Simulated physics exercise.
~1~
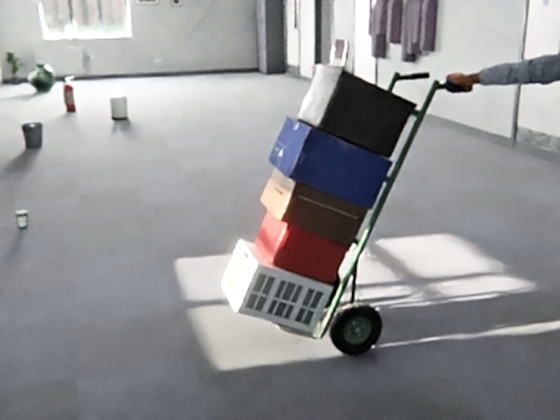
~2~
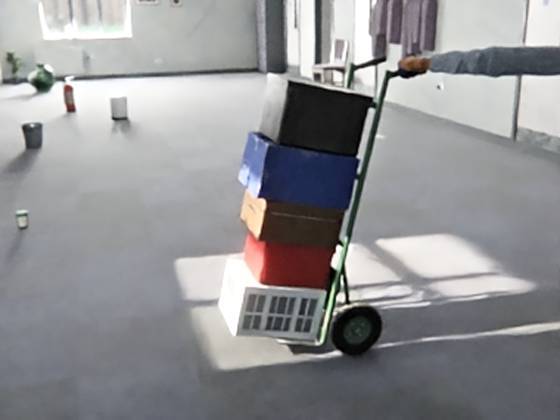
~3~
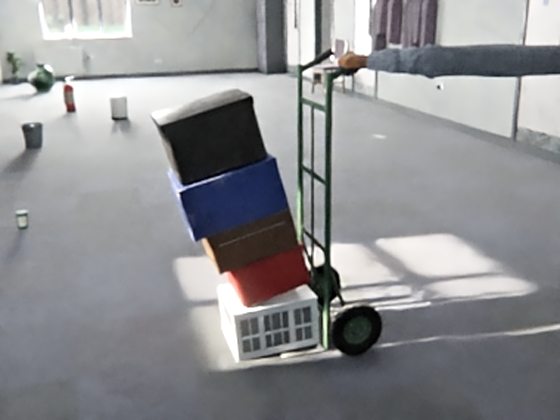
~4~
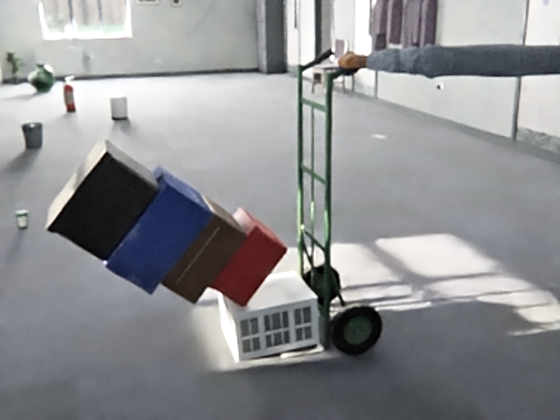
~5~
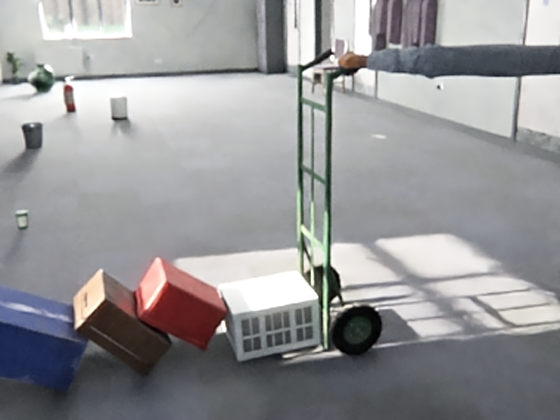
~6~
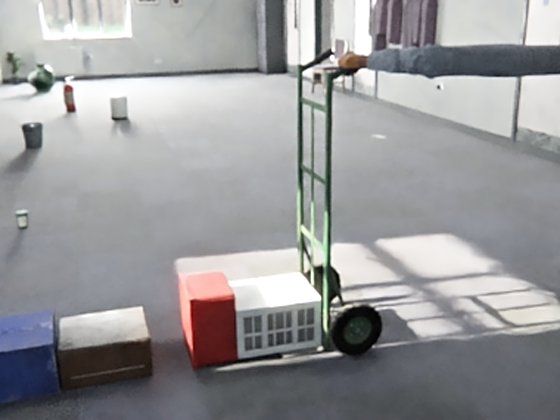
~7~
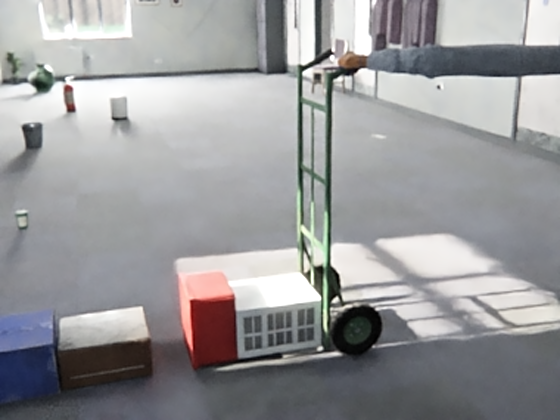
Stacked boxes toppling leftward off a green hand truck as a hand swings it upright, leaving the white crate on the plate.
